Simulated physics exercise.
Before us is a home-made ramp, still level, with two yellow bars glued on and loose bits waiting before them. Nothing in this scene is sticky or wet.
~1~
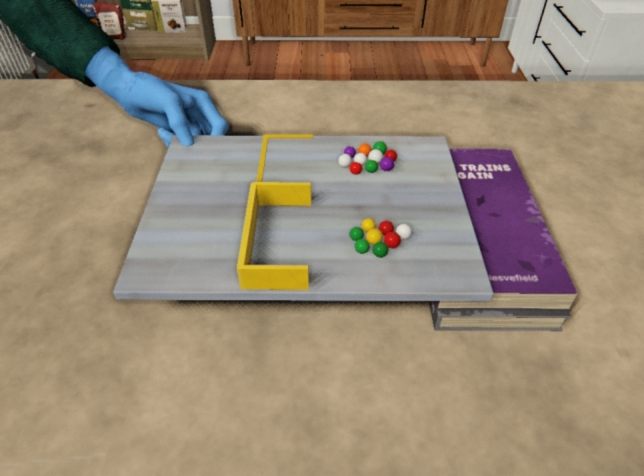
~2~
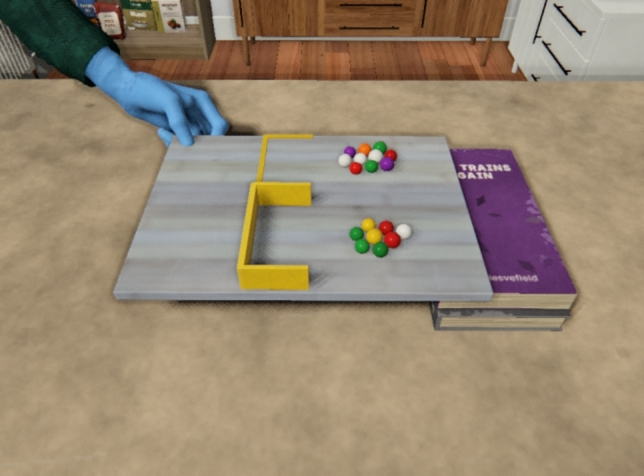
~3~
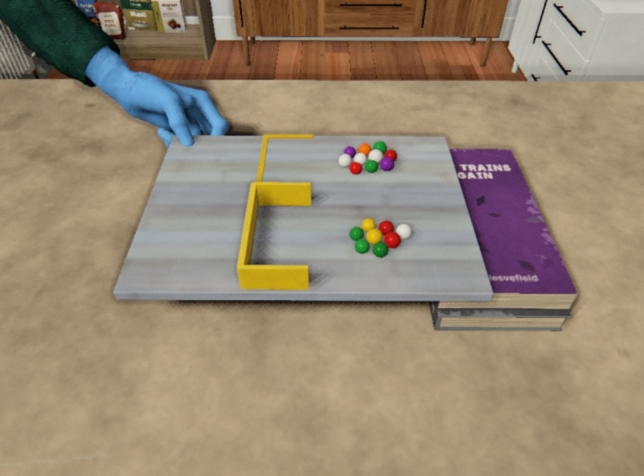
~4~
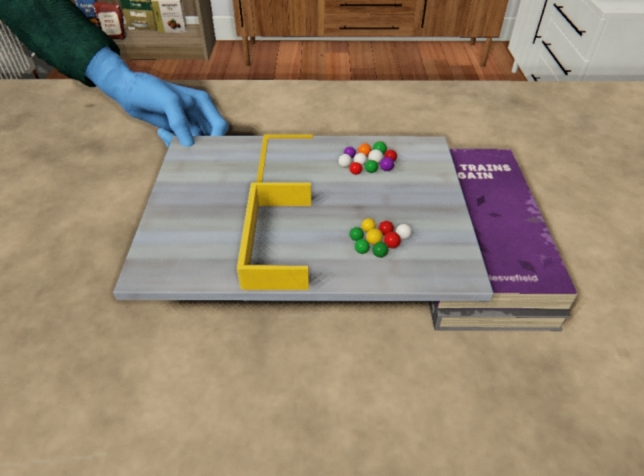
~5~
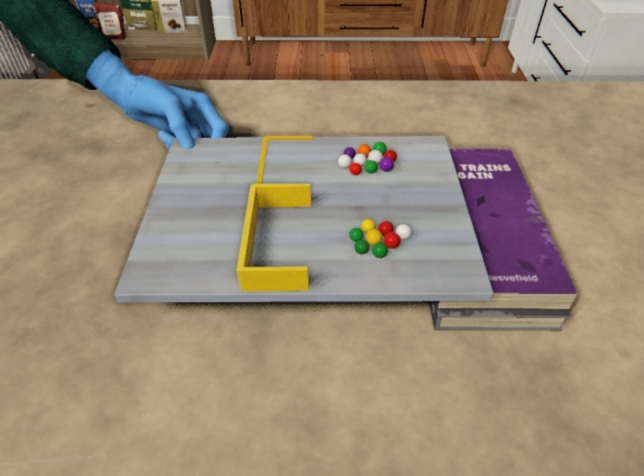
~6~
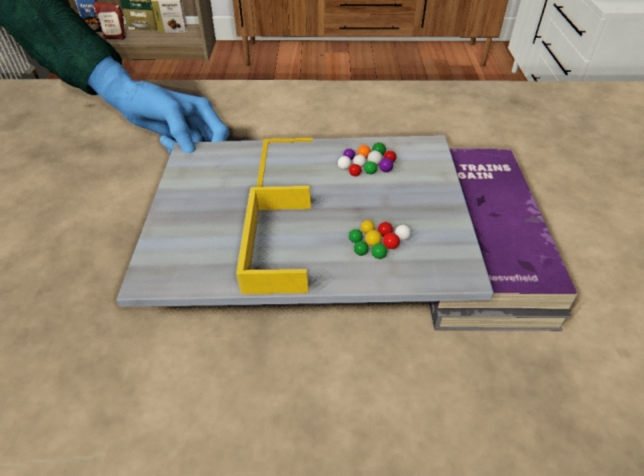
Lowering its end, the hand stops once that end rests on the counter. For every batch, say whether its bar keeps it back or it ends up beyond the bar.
In the end the front batch is kept back; the back batch ends up beyond the bar.
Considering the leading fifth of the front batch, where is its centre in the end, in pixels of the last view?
(262, 254).
Then, 0.17 s past the last view, board sloping at 6°; front batch where it was; back batch where it was.
Then, 0.38 s past the last view, board sloping at 9°; front batch on its way down; back batch on its way down.
Then, 0.61 s past the last view, board resting at 9°; front batch has reached its bar; back batch about a quarter past its bar.
Finally, board resting at 9°; front batch gathered behind its bar; back batch most past its bar.
